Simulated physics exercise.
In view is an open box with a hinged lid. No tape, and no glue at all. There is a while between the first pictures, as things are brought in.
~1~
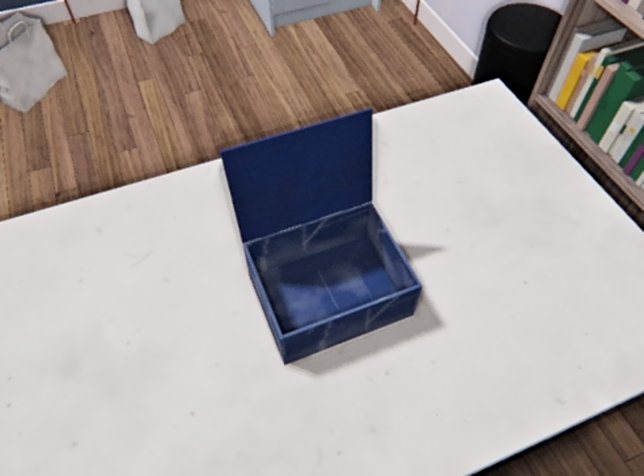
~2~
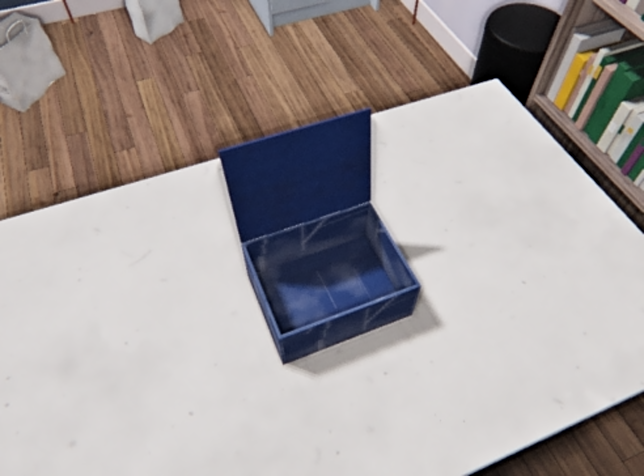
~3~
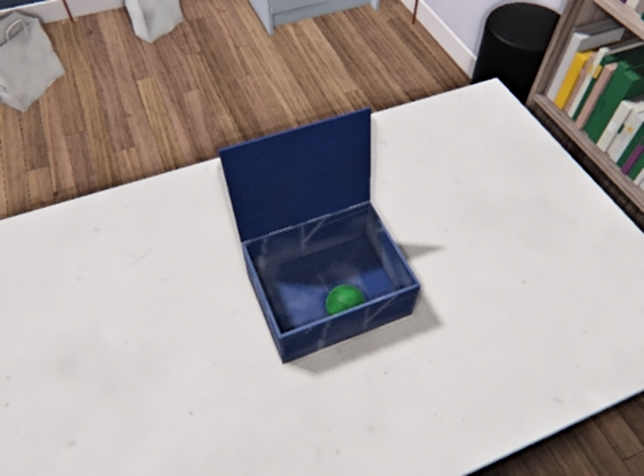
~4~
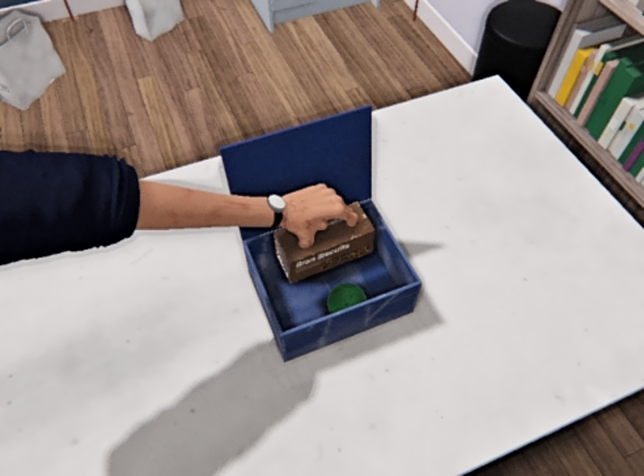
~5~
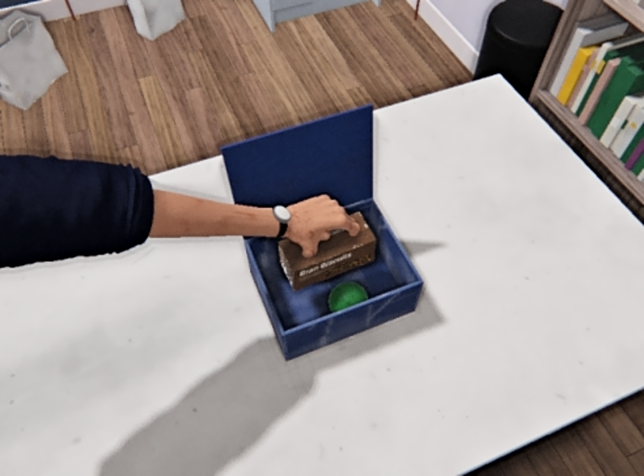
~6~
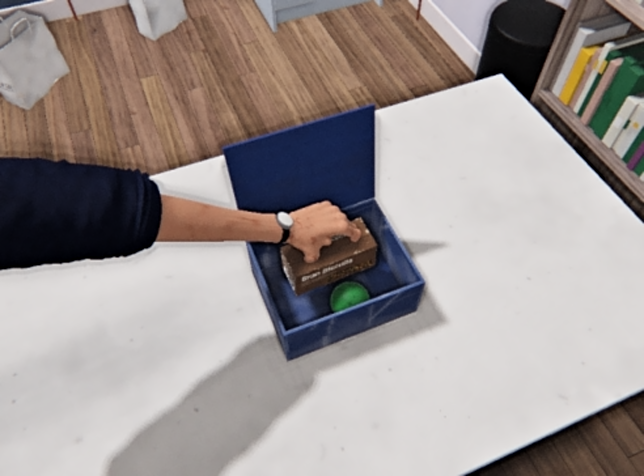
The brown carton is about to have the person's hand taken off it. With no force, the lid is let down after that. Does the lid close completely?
Yes.
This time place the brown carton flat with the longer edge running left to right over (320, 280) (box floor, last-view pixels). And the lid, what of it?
Result: Lid shut.
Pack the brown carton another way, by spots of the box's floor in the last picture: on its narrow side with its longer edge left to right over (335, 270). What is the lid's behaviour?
Packed like that, it goes down completely.
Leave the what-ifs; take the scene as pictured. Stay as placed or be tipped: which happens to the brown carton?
Simply put, it gets tilted.
Then, 1.10 s on from there, lid starting down; brown carton on its side near (320, 255); green ball shifted a little.
Then, 1.90 s on from there, lid 40° above the rim; brown carton on its side near (320, 255); green ball shifted a little.
In the end, lid shut; toppled in the box, brown carton; green ball unmoved. At the end, from the last picture's camera, brown carton near (320, 255).
